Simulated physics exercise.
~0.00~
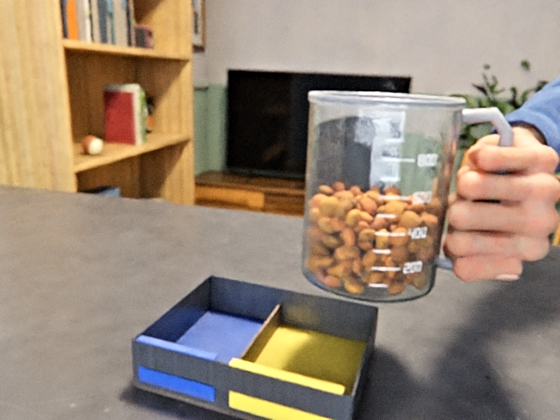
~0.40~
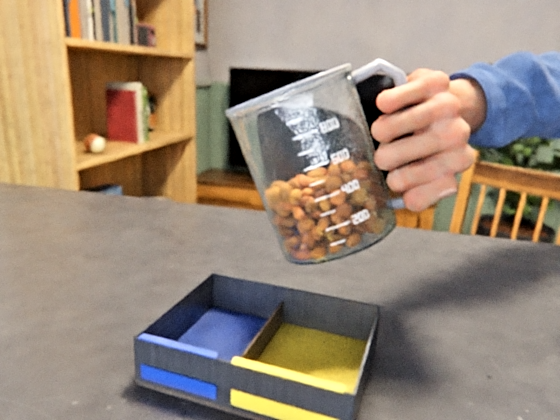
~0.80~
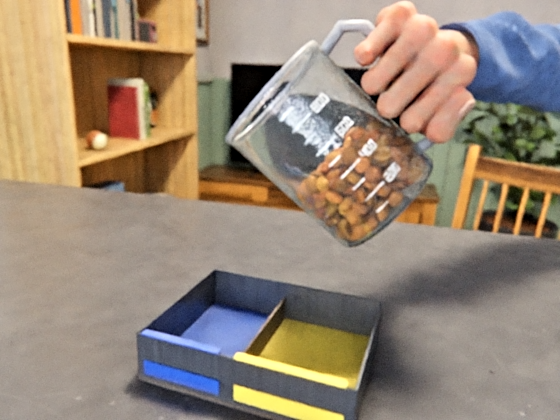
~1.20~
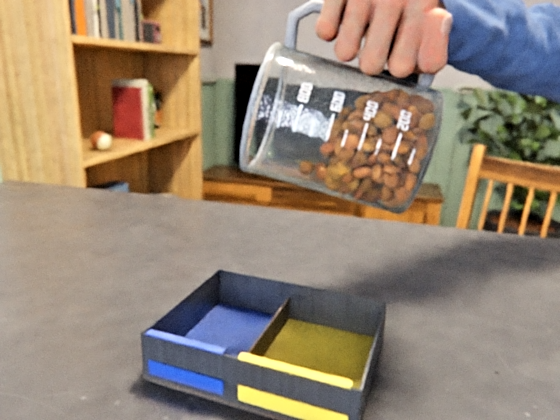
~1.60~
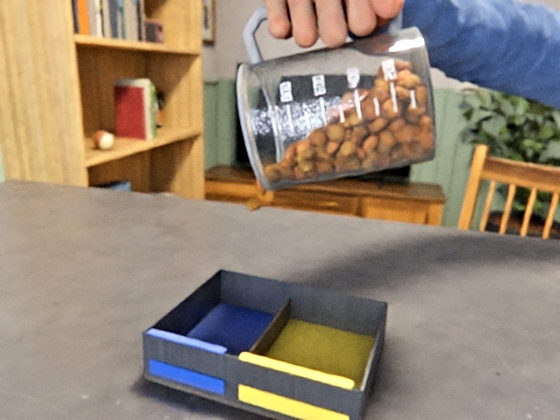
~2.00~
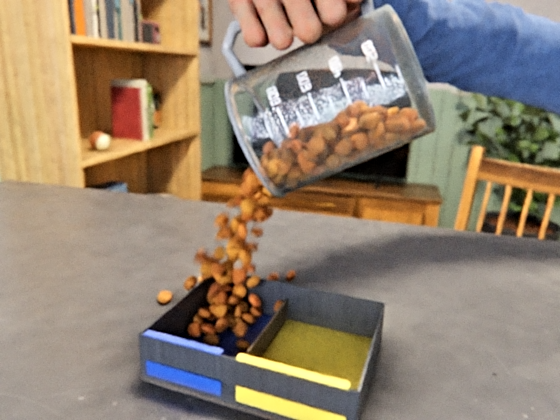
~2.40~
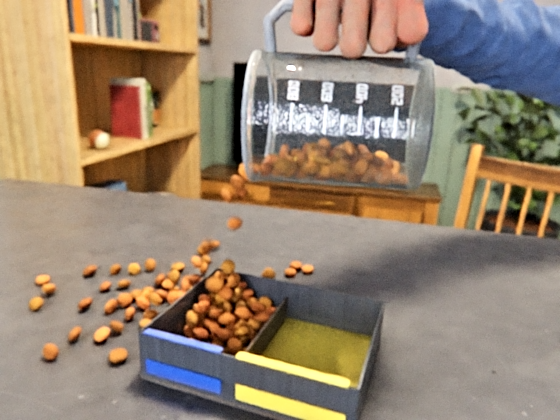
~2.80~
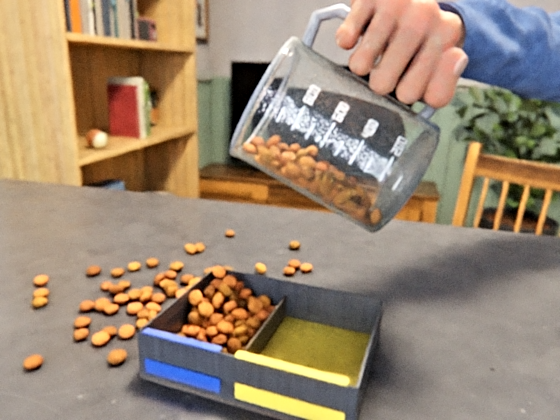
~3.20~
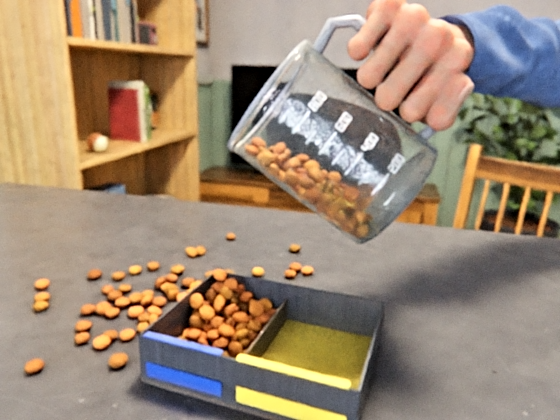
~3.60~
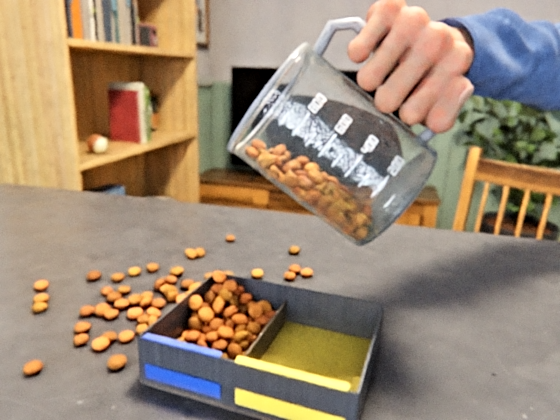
A hand tips a clear jug, spilling brown pieces into the blue section and onto the table.
